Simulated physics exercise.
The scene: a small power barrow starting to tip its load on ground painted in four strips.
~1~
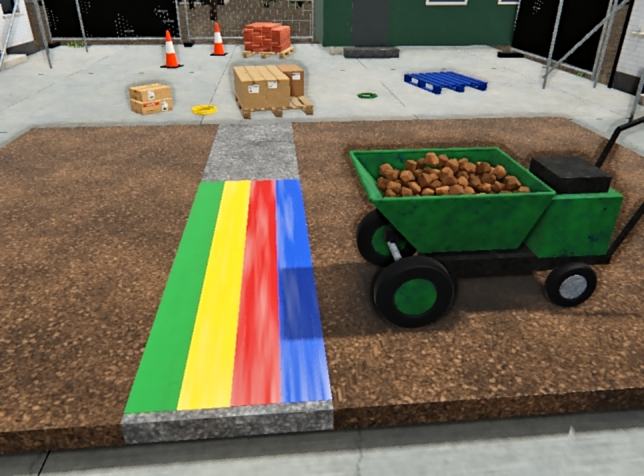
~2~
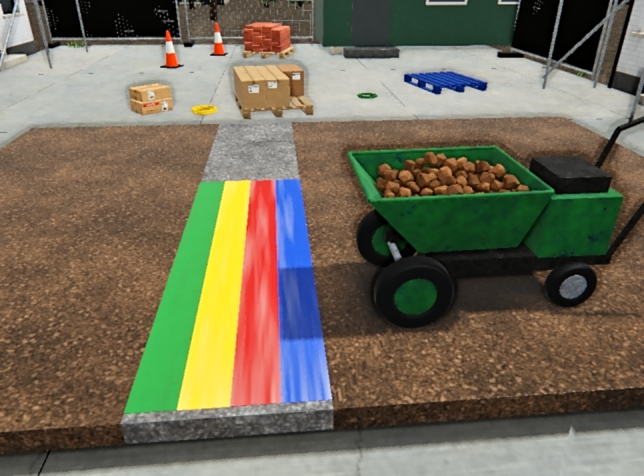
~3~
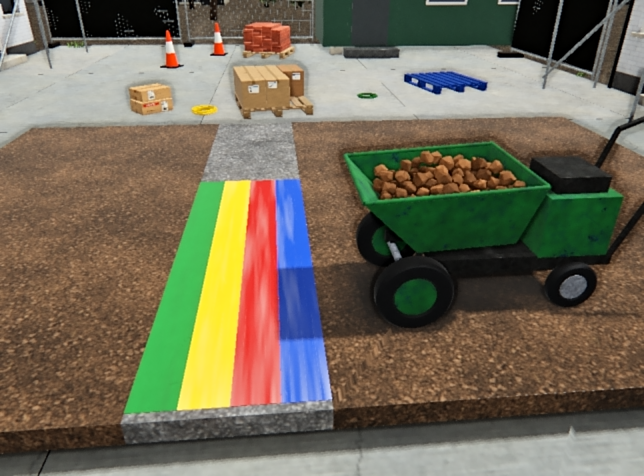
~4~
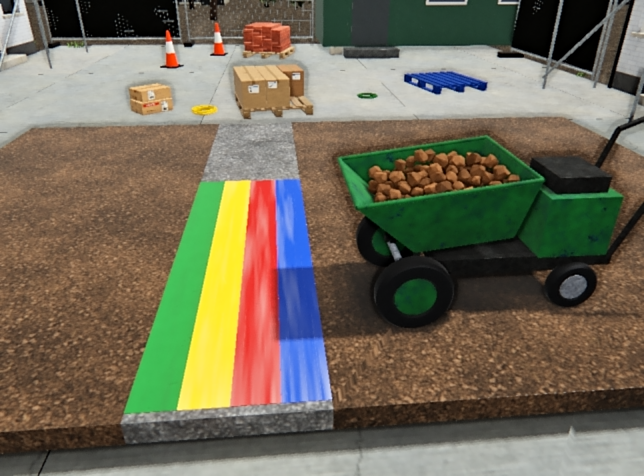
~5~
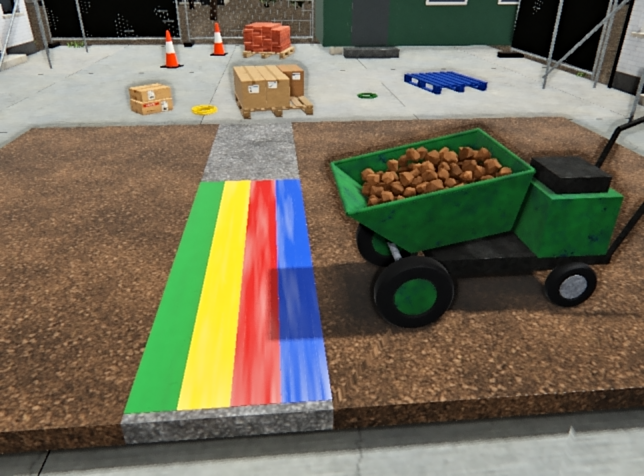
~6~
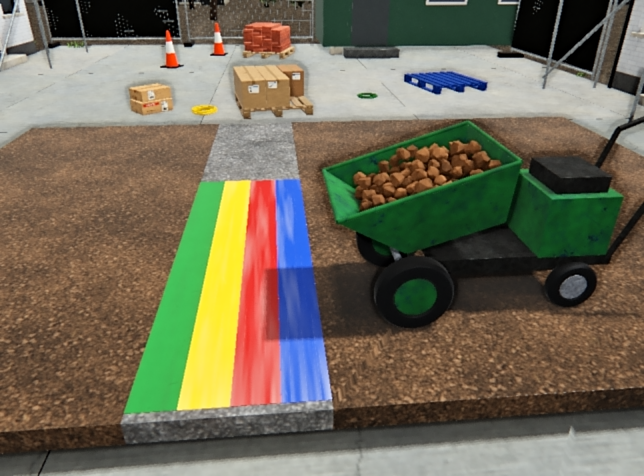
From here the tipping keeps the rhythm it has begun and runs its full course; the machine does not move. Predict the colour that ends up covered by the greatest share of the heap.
I would say red.
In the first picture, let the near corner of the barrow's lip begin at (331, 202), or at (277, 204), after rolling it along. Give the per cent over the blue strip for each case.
In order, 0 % followed by 0 %.
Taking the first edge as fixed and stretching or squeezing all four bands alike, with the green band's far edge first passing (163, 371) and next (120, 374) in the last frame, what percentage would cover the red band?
Shares: About 30 per cent; about 40 per cent.
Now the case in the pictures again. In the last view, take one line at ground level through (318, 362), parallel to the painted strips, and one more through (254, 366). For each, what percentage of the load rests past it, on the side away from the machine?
Close to 80 per cent, then close to 50 per cent.
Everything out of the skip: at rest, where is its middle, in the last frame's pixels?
Resting centre, last picture - approx. (250, 295).
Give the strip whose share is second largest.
Second place goes to the yellow strip.
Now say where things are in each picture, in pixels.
Lip of the skip (372, 201), level; top of the load (463, 178), clay clods; blue strip (303, 358); red strip (257, 361); yellow strip (210, 364); green strip (163, 367), in the first frame.
Lip of the skip (370, 201), level; top of the load (462, 177), in the second frame.
Lip of the skip (365, 204), tipped barely; top of the load (458, 175), in the third frame.
Lip of the skip (358, 208), tipped a little; top of the load (463, 176), in the fourth frame.
Lip of the skip (348, 214), tipped a little; top of the load (463, 179), in the fifth frame.
Lip of the skip (338, 222), tipped clearly; top of the load (454, 174); blue strip (303, 358); red strip (257, 361); yellow strip (210, 364); green strip (163, 367), in the sixth frame.
Just after the last frame, skip tipped steeply; every one in the skip.
A moment on, skip tipped steeply; the larger part in the skip; about a tenth over the blue strip; about a tenth over the red strip; just a few falling.
Further on, skip tipped right over; roughly a quarter in the skip; about a tenth over the blue strip; roughly a third over the red strip; roughly a quarter over the yellow strip; about a tenth over the green strip; just a few off the paint.
When it is over, skip tipped right over; roughly a quarter in the skip; about a tenth over the blue strip; roughly a third over the red strip; roughly a quarter over the yellow strip; about a tenth over the green strip; just a few off the paint.
